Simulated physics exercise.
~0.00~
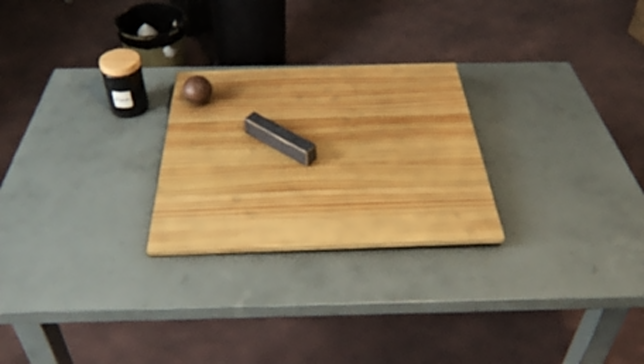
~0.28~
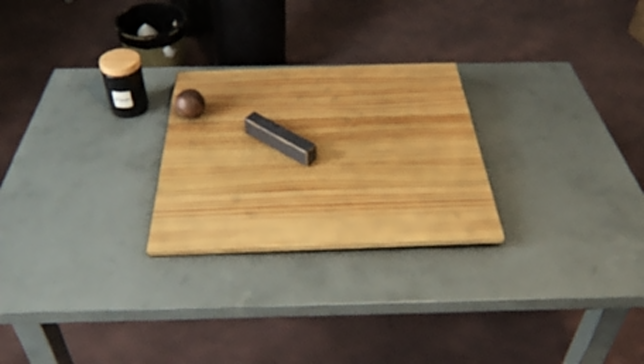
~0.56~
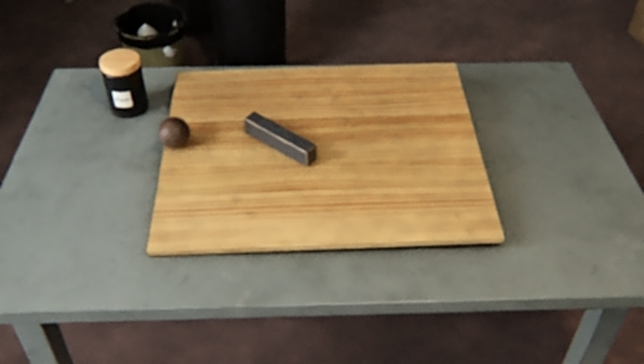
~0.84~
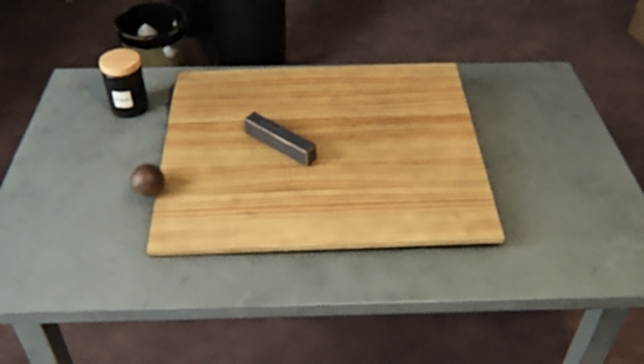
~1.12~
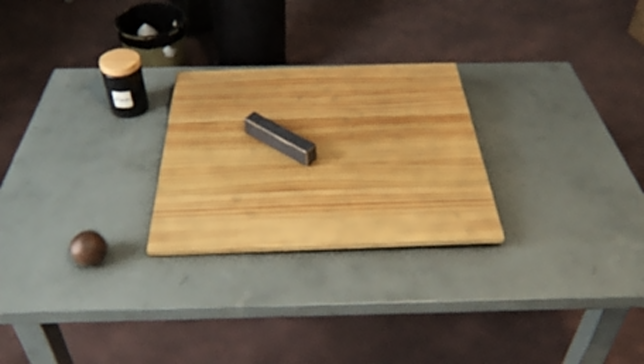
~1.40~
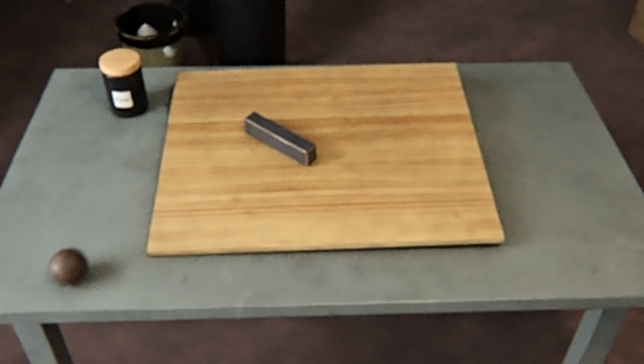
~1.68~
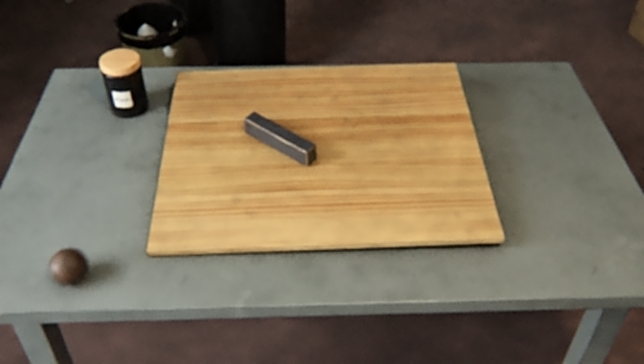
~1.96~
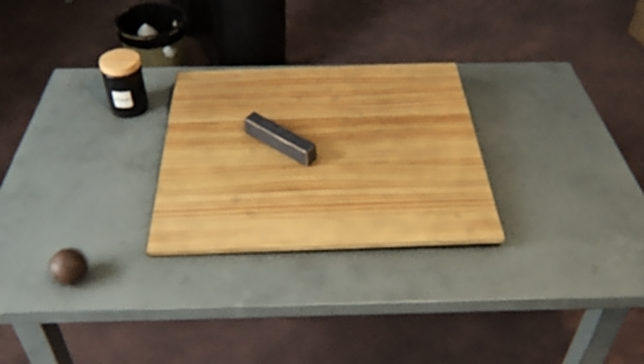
A wooden board stays still as a brown ball rolls off its left edge and stops nearby.
